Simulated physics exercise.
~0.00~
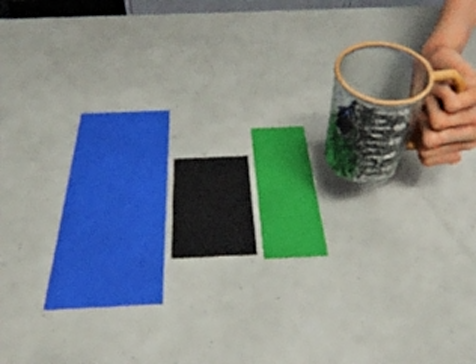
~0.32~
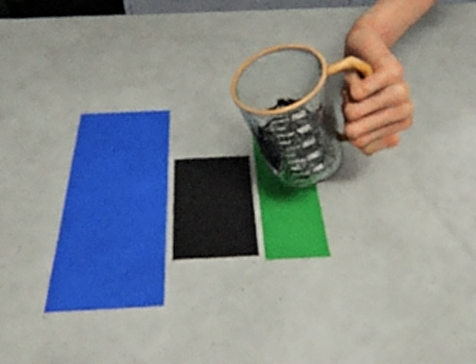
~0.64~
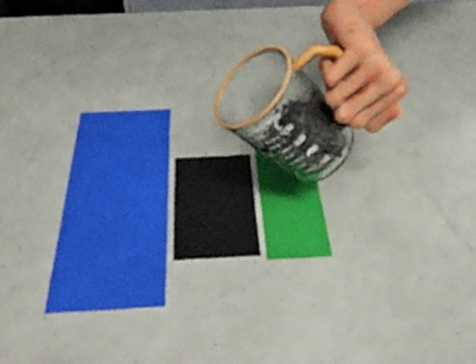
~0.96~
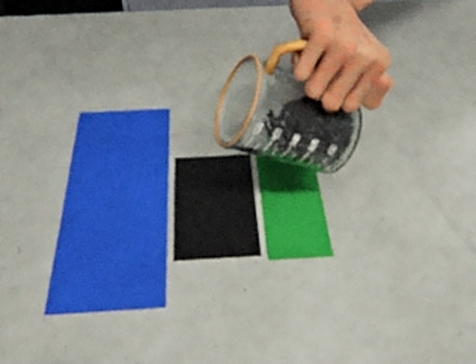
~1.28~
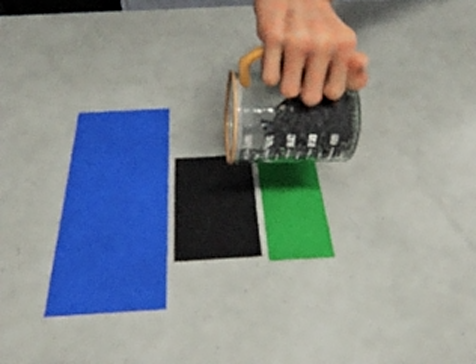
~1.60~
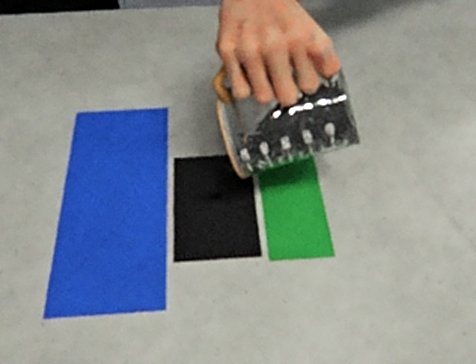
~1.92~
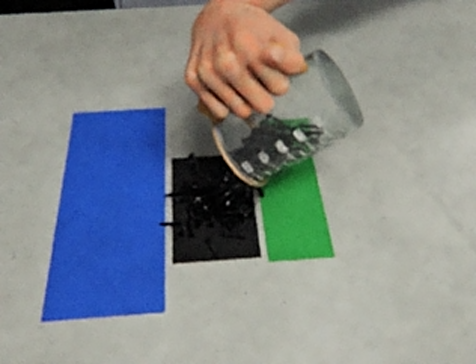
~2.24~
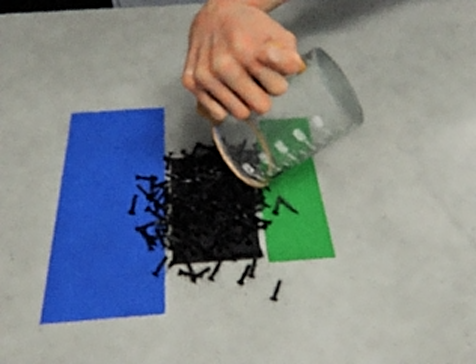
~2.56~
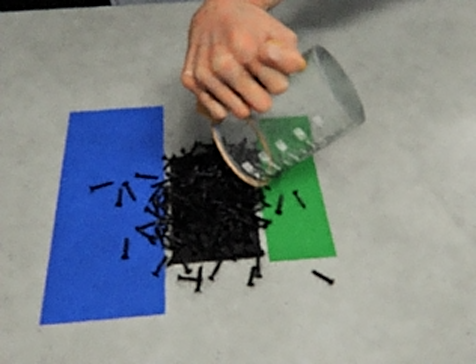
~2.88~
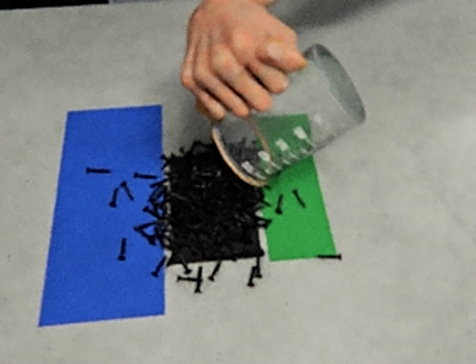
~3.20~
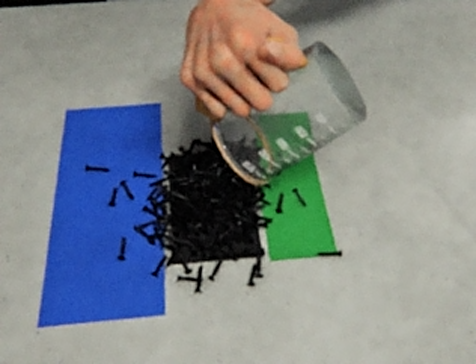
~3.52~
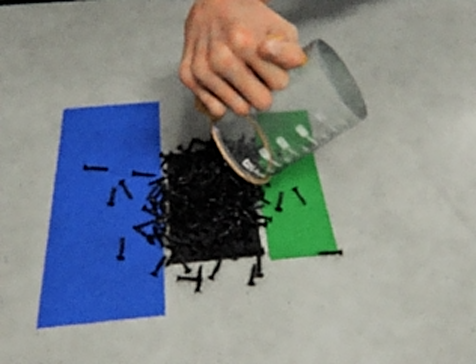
A hand tips a clear jug, pouring black screws mostly over the black mat.
